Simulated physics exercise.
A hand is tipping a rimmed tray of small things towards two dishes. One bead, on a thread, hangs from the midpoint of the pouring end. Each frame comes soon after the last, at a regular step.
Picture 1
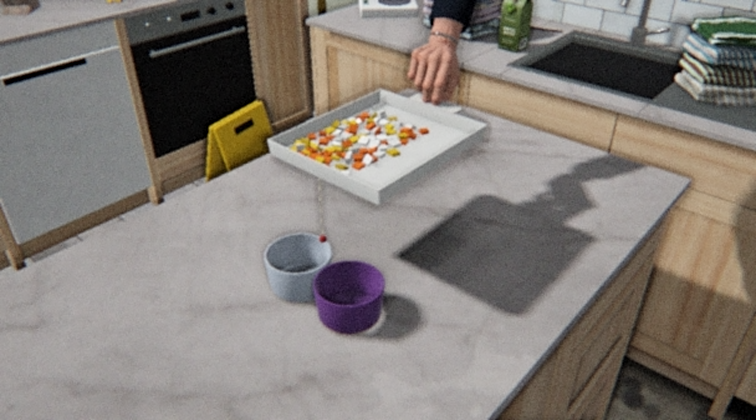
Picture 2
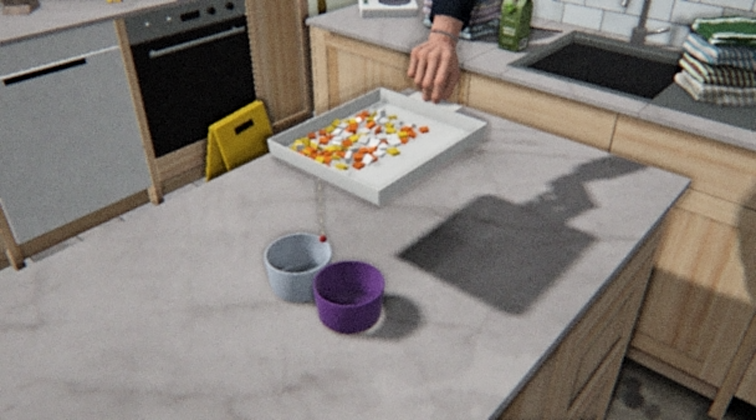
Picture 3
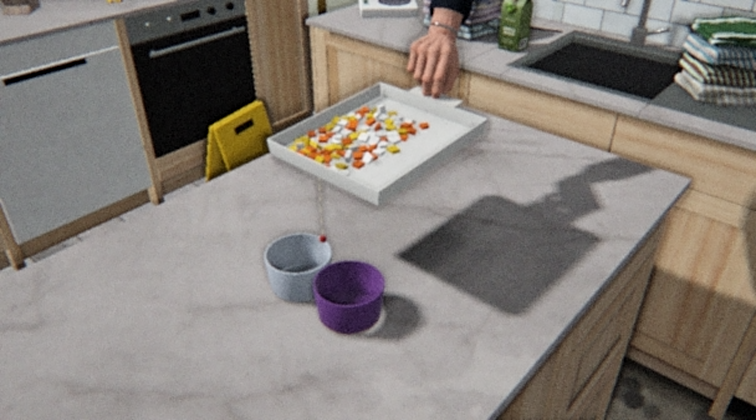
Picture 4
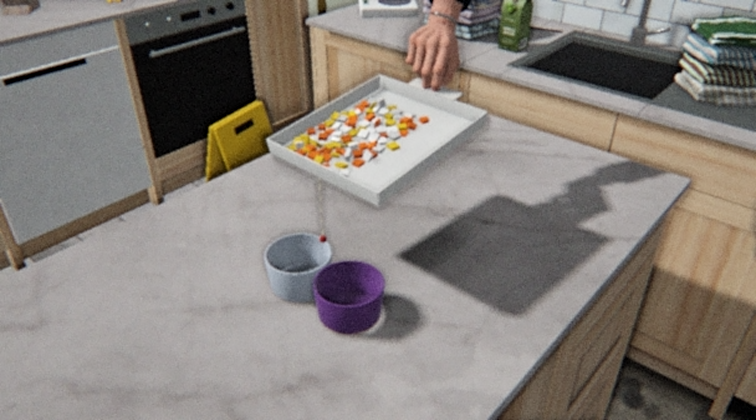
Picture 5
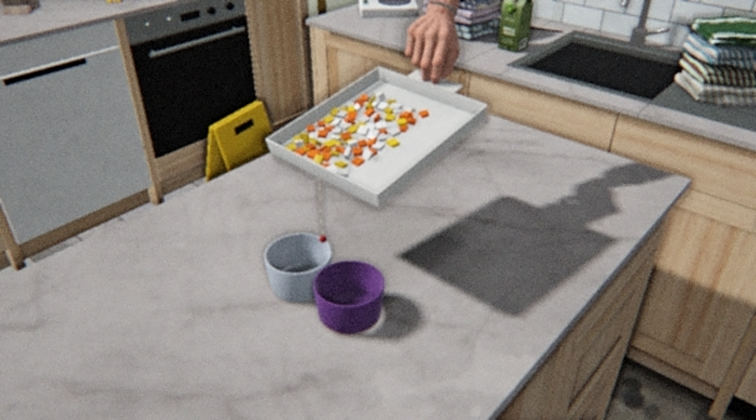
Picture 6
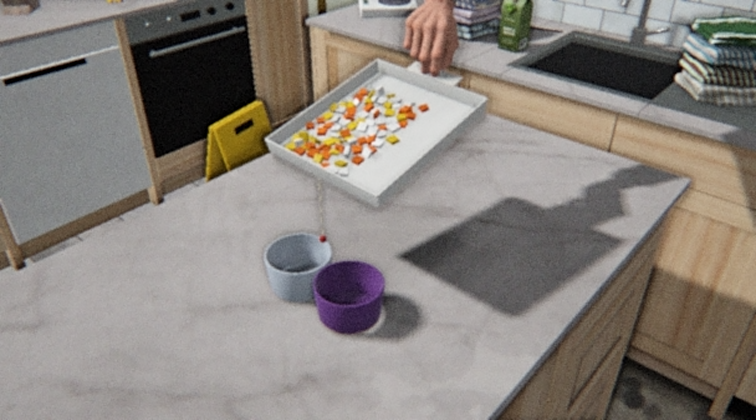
In a kitchen, a hand gradually tilts a white tray of colourful small pieces above two bowls.
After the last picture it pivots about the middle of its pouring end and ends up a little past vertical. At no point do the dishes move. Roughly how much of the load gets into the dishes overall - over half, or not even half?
Over half gets in.
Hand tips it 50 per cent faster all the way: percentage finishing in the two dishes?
That works out at roughly 80 per cent.
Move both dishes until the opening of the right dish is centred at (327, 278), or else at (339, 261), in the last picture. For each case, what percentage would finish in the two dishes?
Trial 1 80%, trial 2 30%.
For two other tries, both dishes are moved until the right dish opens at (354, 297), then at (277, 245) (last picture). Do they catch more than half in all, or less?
Well, a majority share the first time and a minority share the next.
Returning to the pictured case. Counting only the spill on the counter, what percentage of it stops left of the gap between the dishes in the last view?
Estimate: About 90 percent.
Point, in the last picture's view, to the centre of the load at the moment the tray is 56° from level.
Centre estimate: (327, 148).
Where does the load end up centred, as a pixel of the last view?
Around (316, 297).
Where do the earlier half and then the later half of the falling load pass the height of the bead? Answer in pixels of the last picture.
It passes near (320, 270) first and then near (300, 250).
Soon after the last picture, tray tipped steeply; all on the tray.
A little later, tray tipped right over; most on the tray; a small part in the right dish; a small part in the left dish; a small part outside both; a stray few in the air.
Later still, tray tipped past a quarter turn; about a third in the right dish; about a third in the left dish; about a quarter outside both.
At rest, tray tipped past a quarter turn; about a third in the right dish; about a third in the left dish; about a quarter outside both.
